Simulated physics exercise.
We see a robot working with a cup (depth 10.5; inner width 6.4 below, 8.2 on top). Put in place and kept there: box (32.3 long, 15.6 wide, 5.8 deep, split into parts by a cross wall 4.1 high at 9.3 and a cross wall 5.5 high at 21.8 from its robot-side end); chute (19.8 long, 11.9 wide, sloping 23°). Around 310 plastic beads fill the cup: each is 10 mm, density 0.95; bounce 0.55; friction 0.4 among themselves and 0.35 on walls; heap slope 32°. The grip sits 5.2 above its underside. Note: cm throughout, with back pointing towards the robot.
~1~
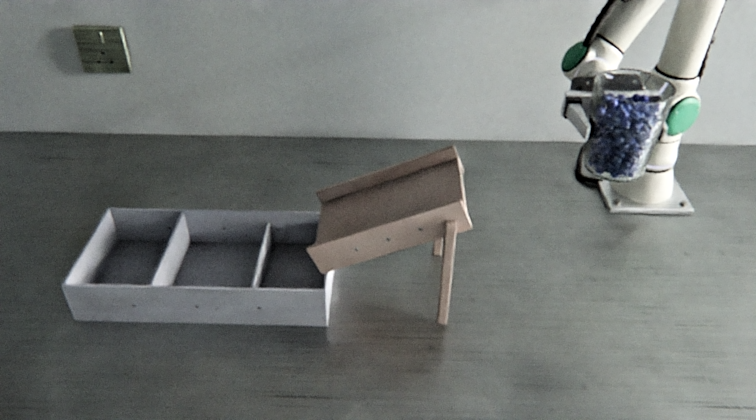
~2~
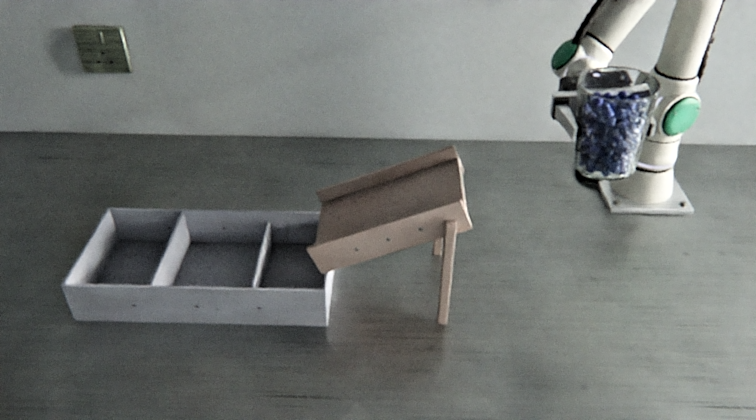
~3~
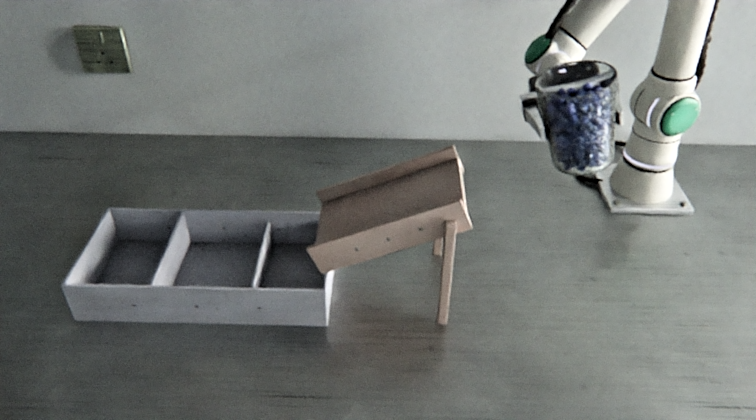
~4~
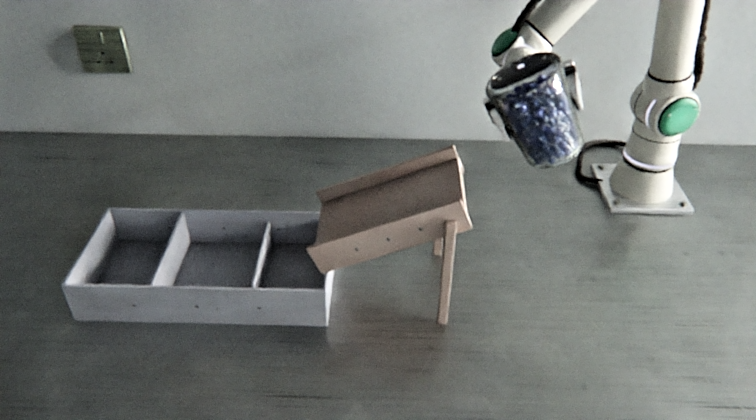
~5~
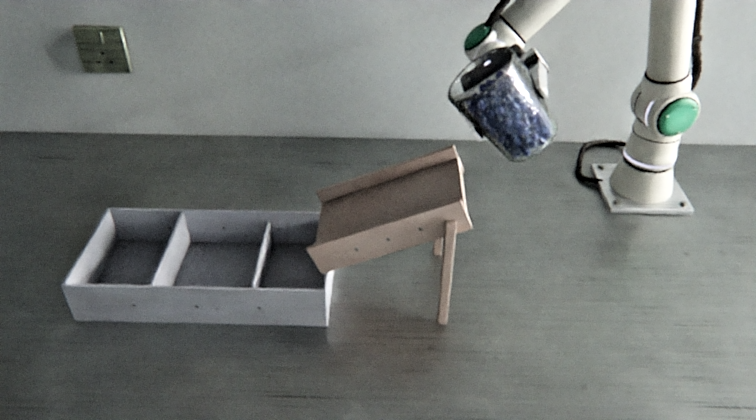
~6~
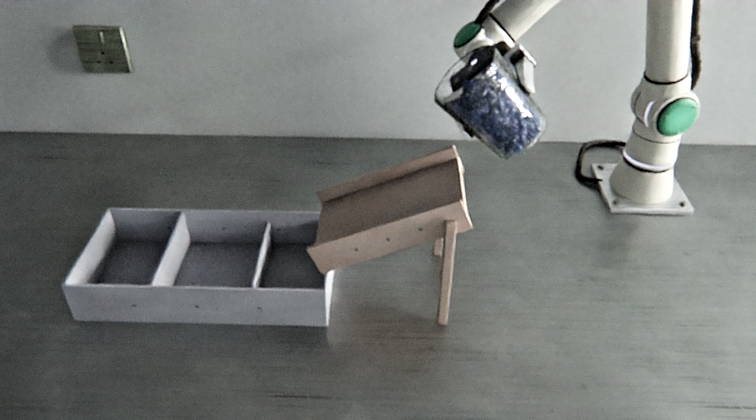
A robot arm carries a clear cup of blue beads left while tilting it toward a ramp.
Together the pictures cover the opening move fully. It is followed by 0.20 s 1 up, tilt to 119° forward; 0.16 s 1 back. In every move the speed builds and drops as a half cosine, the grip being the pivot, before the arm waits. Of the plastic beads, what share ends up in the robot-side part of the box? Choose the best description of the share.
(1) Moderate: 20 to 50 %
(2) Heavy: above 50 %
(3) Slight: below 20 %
Option 2: Heavy: Above 50 %.
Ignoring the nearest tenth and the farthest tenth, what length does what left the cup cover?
Around 16 cm long.
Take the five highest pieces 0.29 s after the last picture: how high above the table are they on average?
30 cm, more or less.
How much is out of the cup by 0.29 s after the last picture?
About 20 per cent.
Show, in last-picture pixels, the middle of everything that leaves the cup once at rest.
I'd say somewhere near (280, 277) in the final view.
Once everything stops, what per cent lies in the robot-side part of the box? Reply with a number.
Estimate: Near 85 %.
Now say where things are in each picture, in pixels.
In the first frame, cup middle at (623, 129), level; upper third of the load around (625, 116), from x 590 to 660, top at y 95; 314 in the cup.
In the second frame, cup middle at (611, 127), tilted 4° forward; upper third of the load around (613, 115), from x 580 to 645, top at y 95.
In the third frame, cup middle at (579, 121), tilted 15° forward; upper third of the load around (582, 109), from x 550 to 610, top at y 85.
In the fourth frame, cup middle at (540, 115), tilted 29° forward; upper third of the load around (543, 102), from x 505 to 575, top at y 80.
In the fifth frame, cup middle at (507, 109), tilted 40° forward; upper third of the load around (510, 98), from x 470 to 550, top at y 75.
In the sixth frame, cup middle at (495, 107), tilted 44° forward; upper third of the load around (498, 96), from x 455 to 535, top at y 75; 314 in the cup.
Then, 0.14 s later, tilted 105° forward, highest piece 32 above the table; 314 in the cup.
Then, 0.29 s later, tilted 119° forward, highest piece 30 above the table; 245 in the cup, 69 on the chute or in flight.
Then, 0.56 s later, tilted 119° forward, highest piece 24 above the table; 94 in the robot-side part, 13 in the cup, 9 in the middle part, 198 on the chute or in flight.
Then, 1.61 s later, tilted 119° forward, highest piece 4 above the table; 265 in the robot-side part, 46 in the middle part, 3 on the table or floor.
At rest, 265 in the robot-side part, 46 in the middle part, 3 on the table or floor. That is 84 % in the robot-side part of the box.
